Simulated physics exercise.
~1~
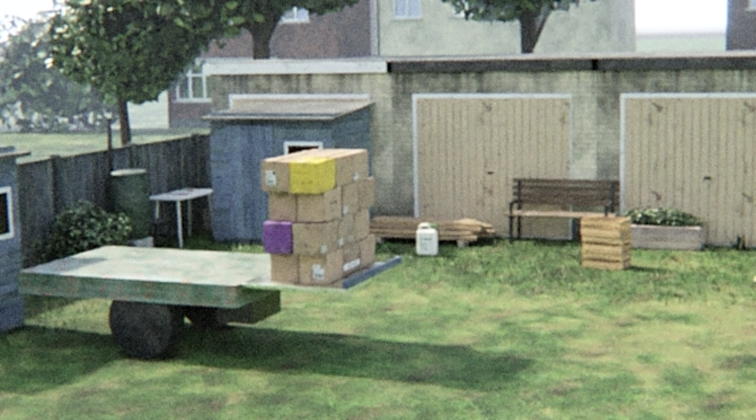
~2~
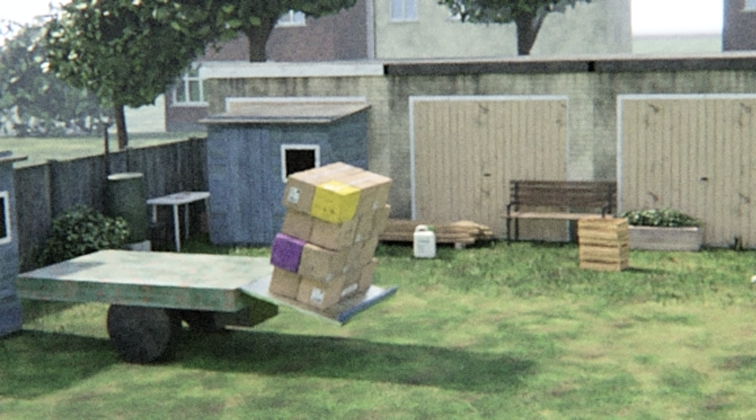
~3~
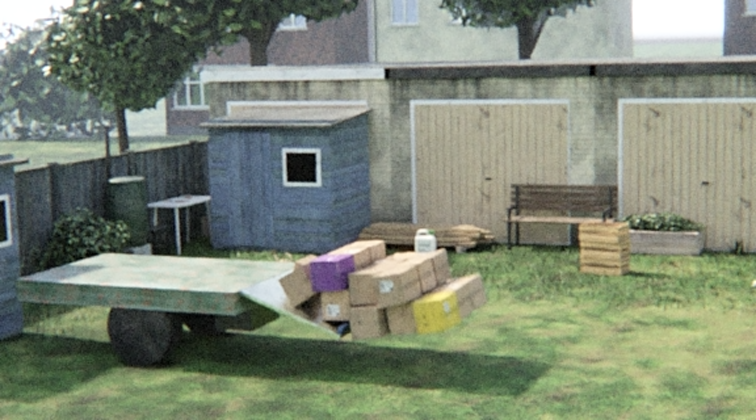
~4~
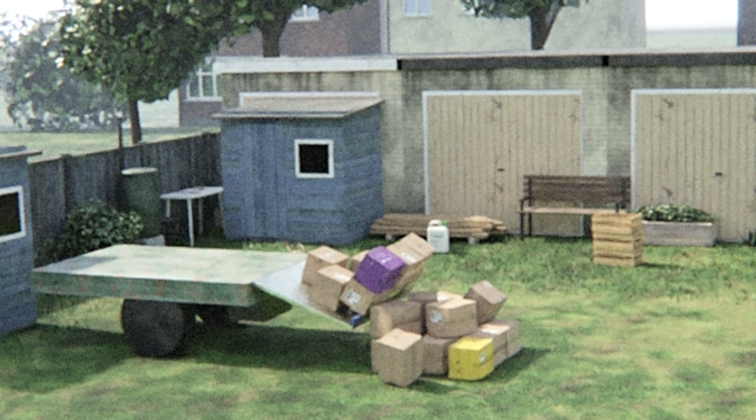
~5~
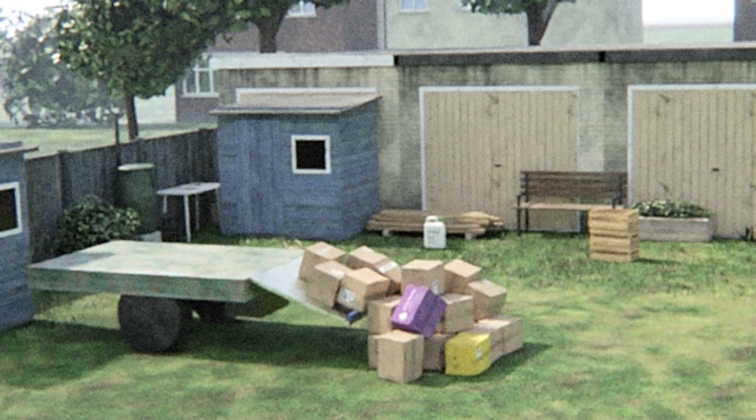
Stacked cartons tipping off a drooping flap behind a flat-bed, tumbling into a heap on the grass, a few staying aboard.
